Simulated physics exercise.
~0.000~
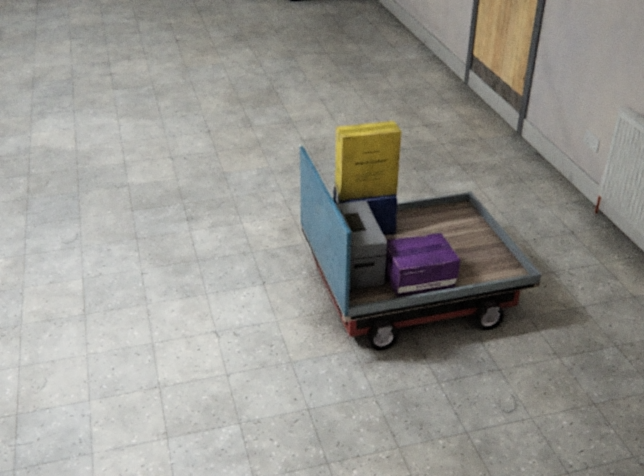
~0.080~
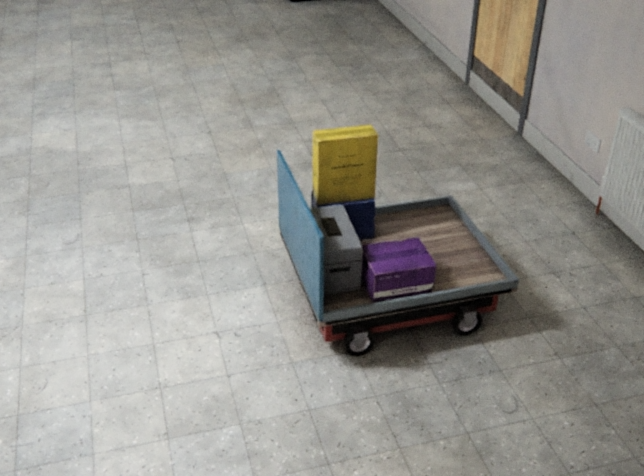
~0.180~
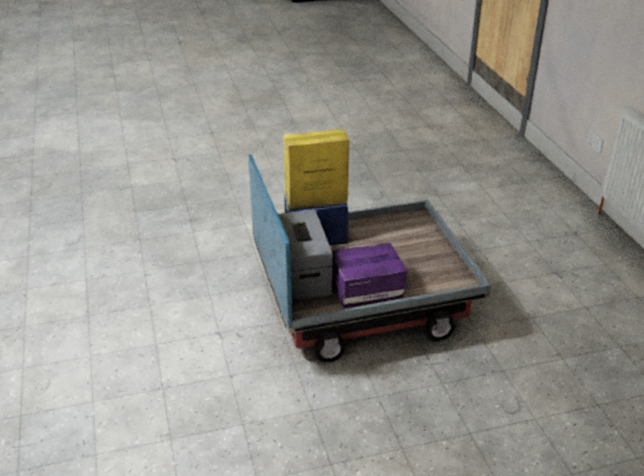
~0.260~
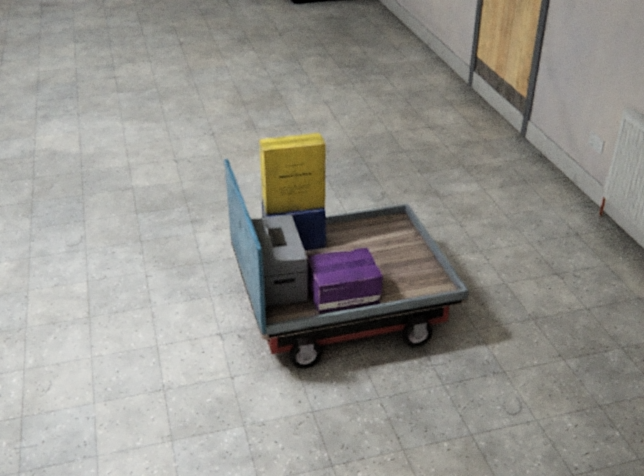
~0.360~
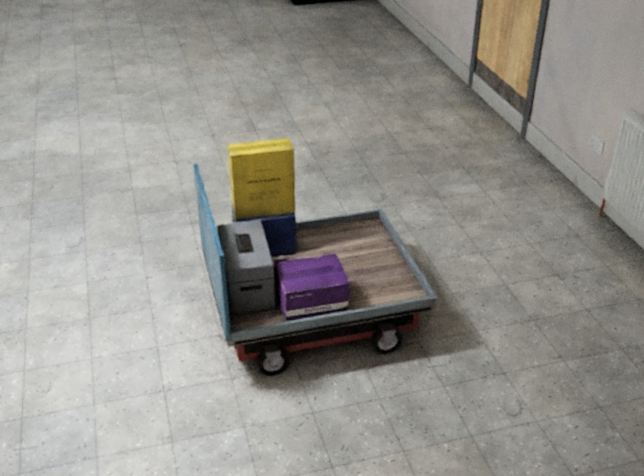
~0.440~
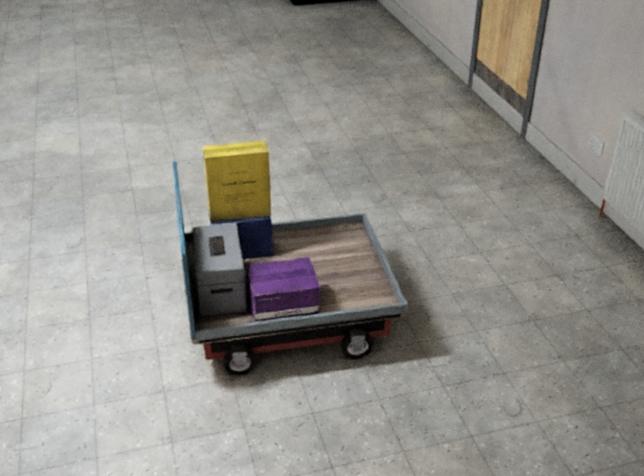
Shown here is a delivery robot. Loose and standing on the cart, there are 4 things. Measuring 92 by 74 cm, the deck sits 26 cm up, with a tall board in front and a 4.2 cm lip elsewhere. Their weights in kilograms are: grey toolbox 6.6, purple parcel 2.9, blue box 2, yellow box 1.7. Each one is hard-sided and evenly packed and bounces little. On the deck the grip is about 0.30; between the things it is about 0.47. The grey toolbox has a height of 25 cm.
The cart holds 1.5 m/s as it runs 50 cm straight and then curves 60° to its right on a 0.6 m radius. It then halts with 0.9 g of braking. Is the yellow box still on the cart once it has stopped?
Yes.
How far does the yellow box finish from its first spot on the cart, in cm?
About 36 cm.
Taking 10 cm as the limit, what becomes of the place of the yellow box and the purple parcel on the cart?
Yellow box: Is displaced. Purple parcel: Remains in place.
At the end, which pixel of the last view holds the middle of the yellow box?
Rest point: Near (108, 143).
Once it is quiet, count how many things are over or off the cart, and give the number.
It adds up to 1.
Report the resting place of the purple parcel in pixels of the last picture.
Rest position, about (114, 203) px.
Around 0.64 s, 96 cm covered, turned 30°; yellow box at 9° to upright near (183, 175); blue box shifted 15 cm; grey toolbox shifted 15 cm.
Around 0.84 s, 126 cm covered, turned 56°; yellow box at 74° to upright near (142, 170); blue box shifted 17 cm; grey toolbox shifted 15 cm.
Finally (1.7 s), on their side or leaning hard on the cart, yellow box; not toppled but over 10 cm from the start, blue box; the other 2 still in place (within 10 cm). In the last view, yellow box near (108, 143).
